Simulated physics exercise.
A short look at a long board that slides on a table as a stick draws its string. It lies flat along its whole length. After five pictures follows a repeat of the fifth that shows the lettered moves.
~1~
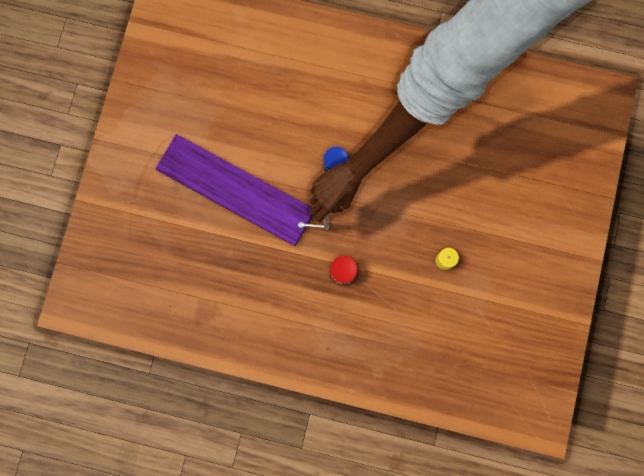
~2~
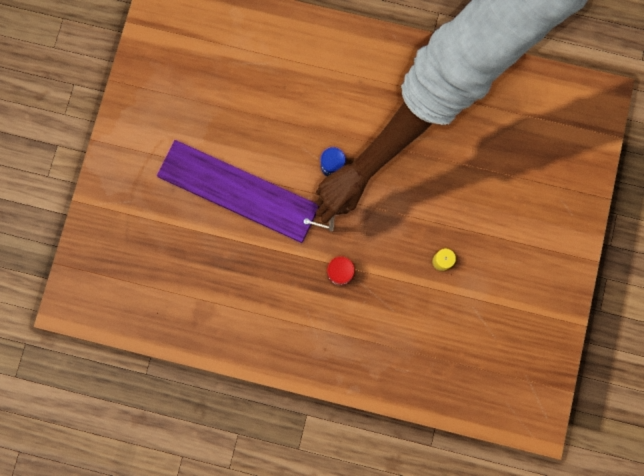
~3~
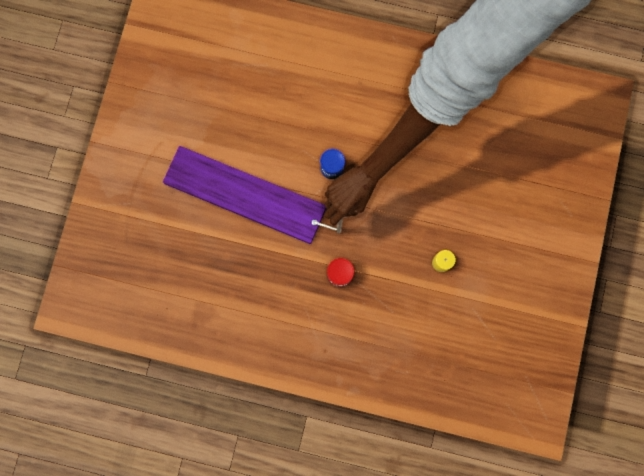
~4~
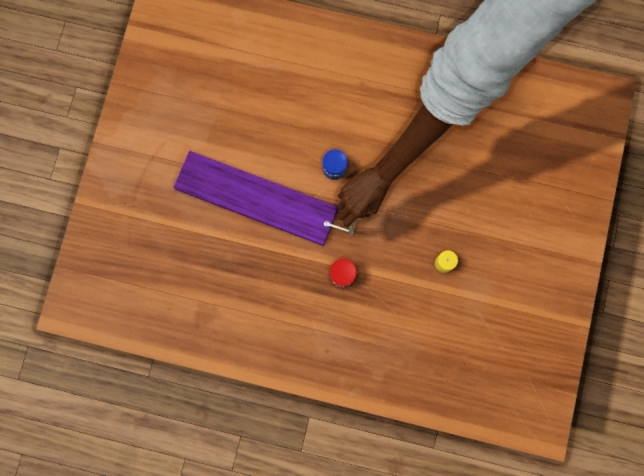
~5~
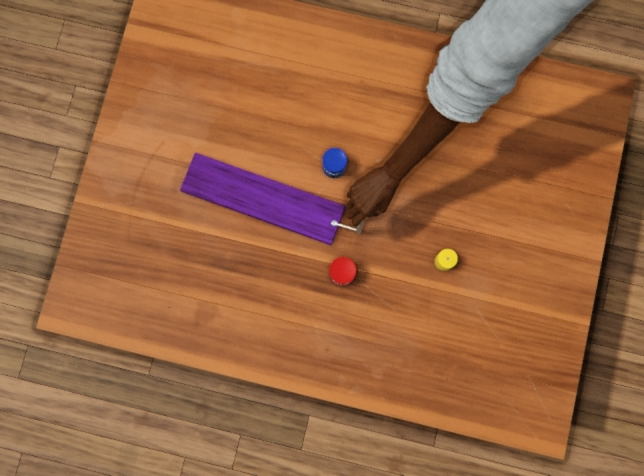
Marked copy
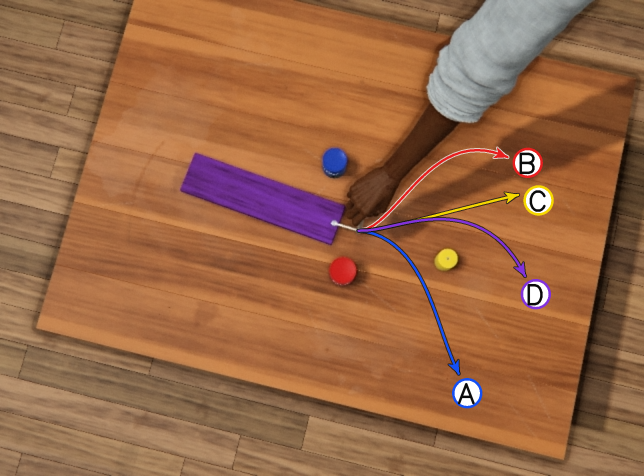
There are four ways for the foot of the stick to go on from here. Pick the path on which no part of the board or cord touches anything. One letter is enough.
Choose path C.
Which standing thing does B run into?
The blue jar.
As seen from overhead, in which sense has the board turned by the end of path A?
It turns clockwise.
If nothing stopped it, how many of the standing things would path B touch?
In all, one.
On the marked copy, A from (359, 231) via (427, 290) to (459, 374); B from (359, 231) via (428, 171) to (507, 157); C from (359, 231) via (443, 214) to (518, 195); D from (359, 231) via (452, 220) to (525, 276).
Taking C. A third of the way, foot of the stick (414, 221), middle of the board (313, 207).
Two thirds of the way, foot of the stick (471, 207), middle of the board (369, 207).
When it is over, foot of the stick (518, 195), middle of the board (417, 203); nothing has been touched.
As for the rest, A meets the red jar; B meets the blue jar; D meets the yellow candle.
